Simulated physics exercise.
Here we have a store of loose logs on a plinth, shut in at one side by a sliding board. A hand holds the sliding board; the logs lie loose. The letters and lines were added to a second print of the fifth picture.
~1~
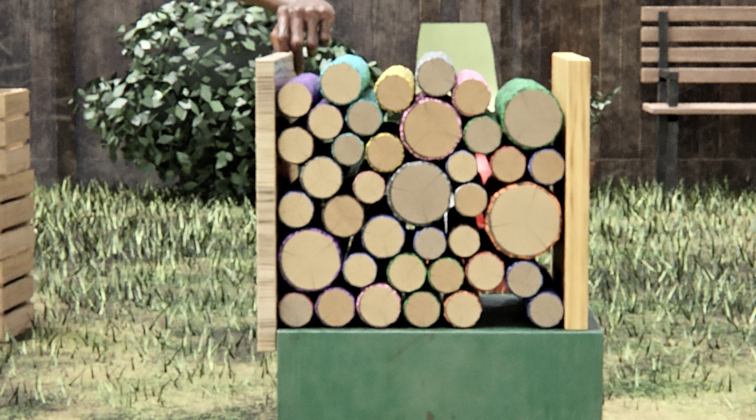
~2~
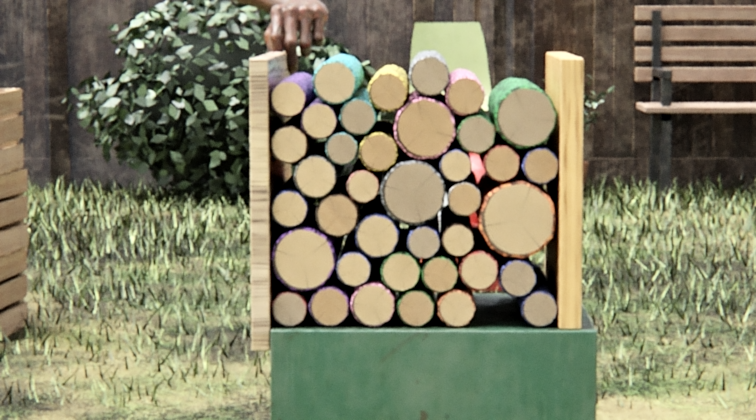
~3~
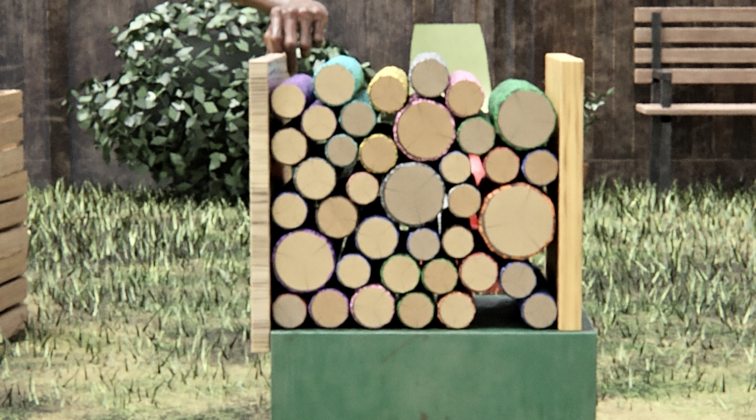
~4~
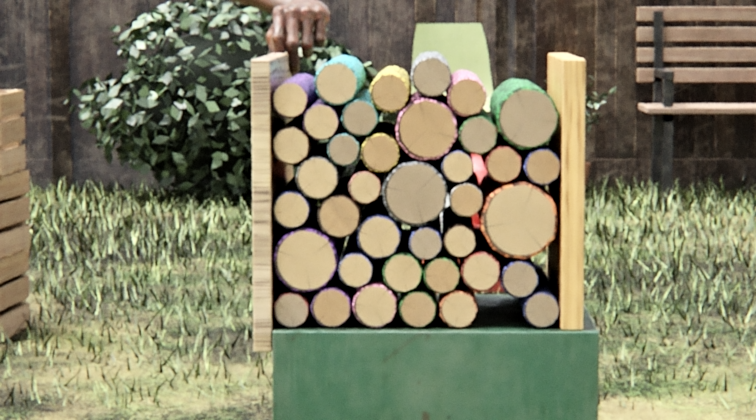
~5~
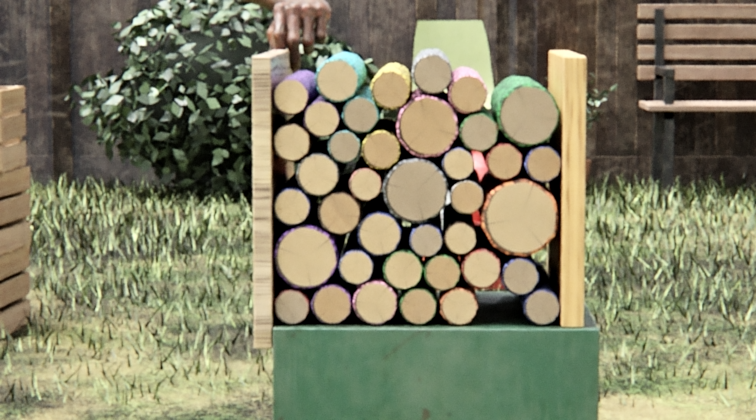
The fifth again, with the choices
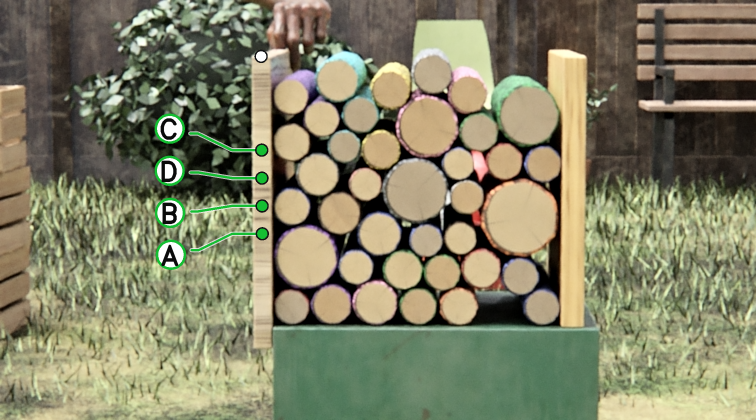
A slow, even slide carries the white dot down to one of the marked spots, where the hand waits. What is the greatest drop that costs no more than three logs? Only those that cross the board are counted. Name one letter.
No lower than D.
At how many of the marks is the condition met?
Two of them.
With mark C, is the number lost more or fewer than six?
At C, fewer than six.
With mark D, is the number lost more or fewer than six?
Fewer than six.
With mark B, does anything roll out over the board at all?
At B: Yes.
On the marked copy, A at (262, 233); B at (262, 206); C at (262, 150); D at (262, 178); the white dot at (261, 57).
With D. Early on, top of the board (272, 115).
Further on, top of the board (272, 178).
At the end, top of the board (272, 178), one out over the board.
As for the rest, A more than three out over the board; B four out over the board; C none out over the board.
